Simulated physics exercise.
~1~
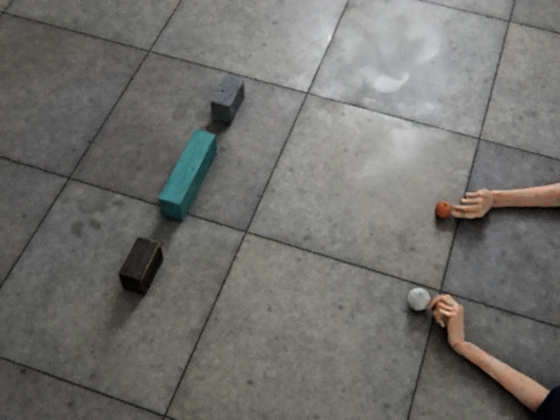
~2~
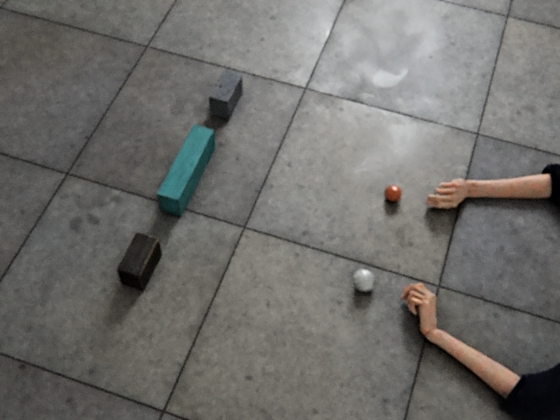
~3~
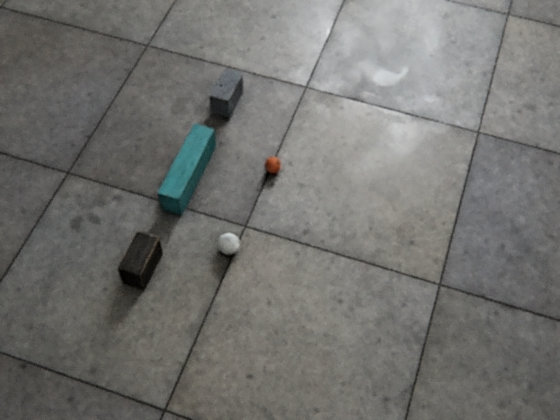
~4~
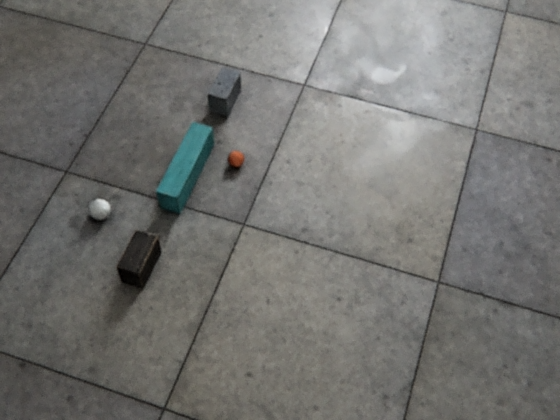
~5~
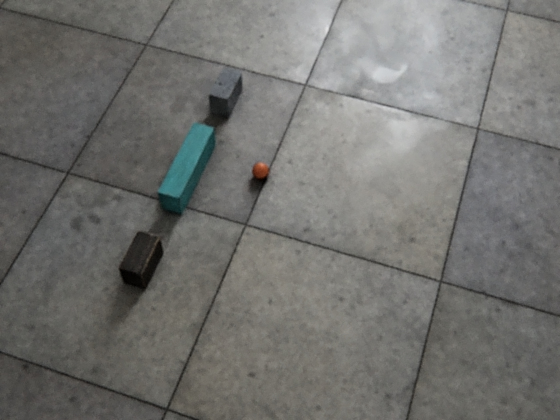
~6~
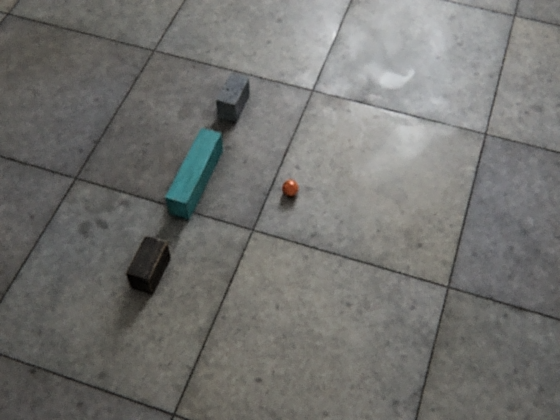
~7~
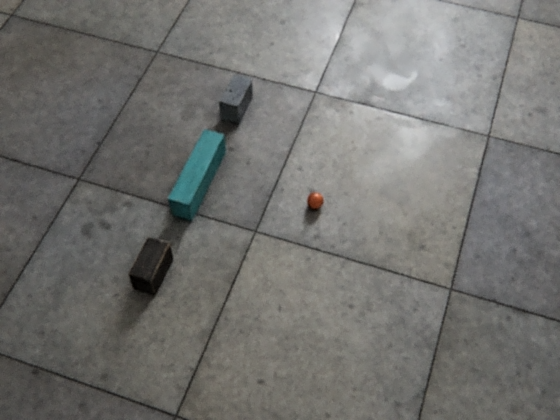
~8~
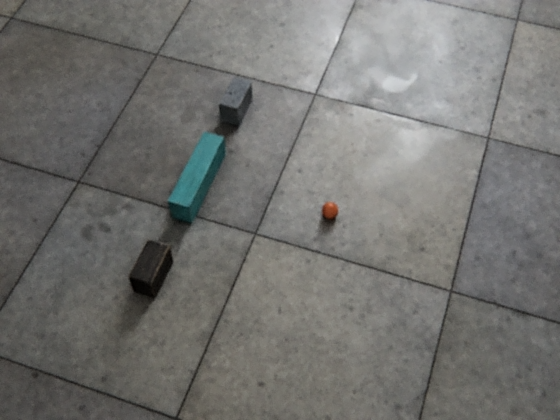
A long turquoise block lies between a dark grey block above and a black one below, forming a slanting row with two gaps on a grey tiled floor, seen from above at a slight sway. At the right, two hands let go of a small orange round thing and a white one, then draw back as both roll left. The white one passes through the gap between the turquoise and black blocks and goes out of view. The orange one hits the turquoise block and bounces off. It rolls back right and down, ending on the open tiles while the blocks stay put.
